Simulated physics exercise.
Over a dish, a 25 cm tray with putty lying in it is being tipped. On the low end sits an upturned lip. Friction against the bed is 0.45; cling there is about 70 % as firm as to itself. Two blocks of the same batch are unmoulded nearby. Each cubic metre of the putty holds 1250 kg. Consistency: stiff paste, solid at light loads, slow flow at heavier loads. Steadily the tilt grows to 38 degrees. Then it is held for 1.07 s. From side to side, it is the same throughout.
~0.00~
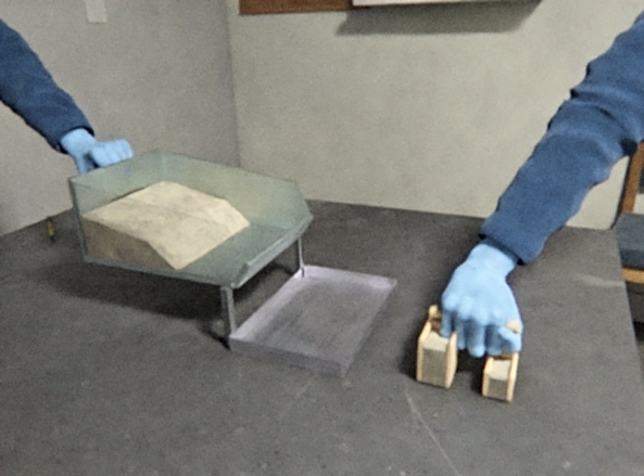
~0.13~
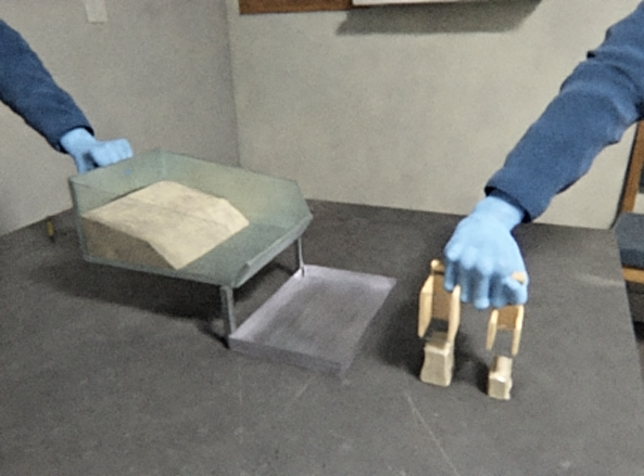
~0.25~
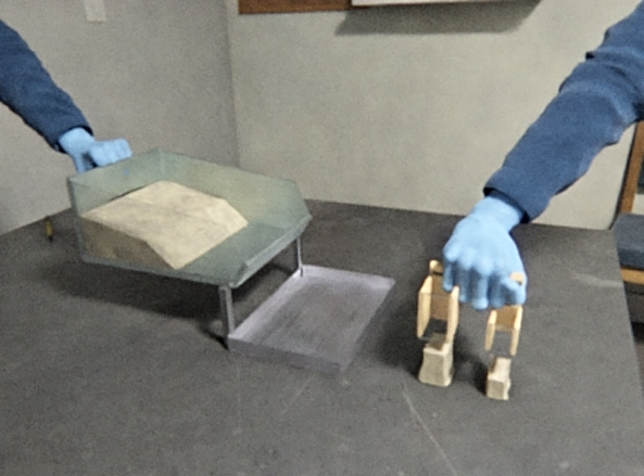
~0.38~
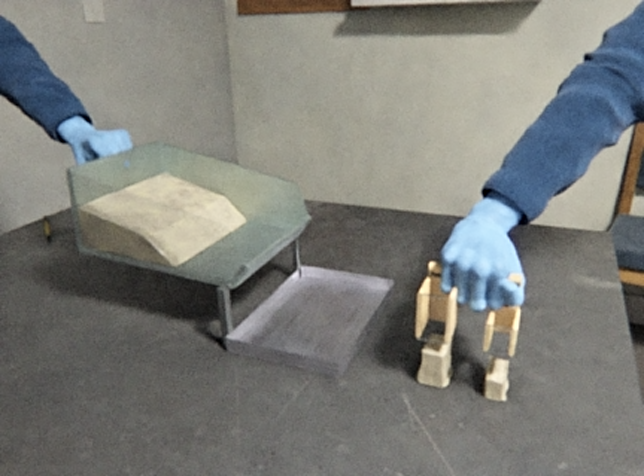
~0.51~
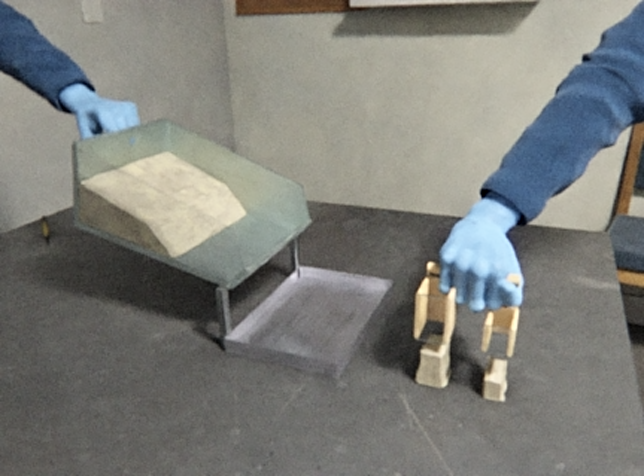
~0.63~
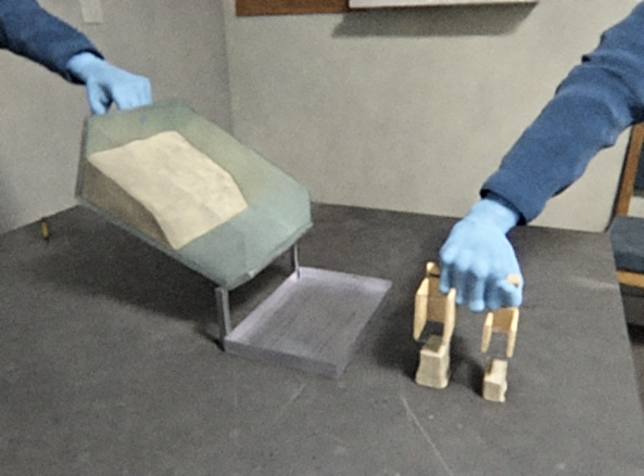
On a dark grey tabletop against pale walls, seen from slightly above by a still camera, two blue-gloved hands in dark blue sleeves reach in from either side. A greenish translucent tray holding a beige slab stands at left above a shallow clear dish, with two small pale blocks in wooden moulds at right. The right hand lifts the moulds off the blocks and stays there, then the left hand raises the tray's left end, tilting it steeply rightward.
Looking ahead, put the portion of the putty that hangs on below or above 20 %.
It will exceed 20 in a hundred.
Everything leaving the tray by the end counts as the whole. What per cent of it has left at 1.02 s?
0 per cent.
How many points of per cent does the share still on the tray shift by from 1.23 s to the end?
8 percent.
By 0.81 s, the tilt is 35 degrees and 100 % is on the bed.
By 1.02 s, the tilt is 38 degrees and 100 % is on the bed.
By 1.23 s, the tilt is 38 degrees and 35 % is on the bed.
By 1.44 s, the tilt is 38 degrees and 27 % is on the bed.
By 1.97 s, at the end, the tilt is 38 degrees and 26 % is on the bed.
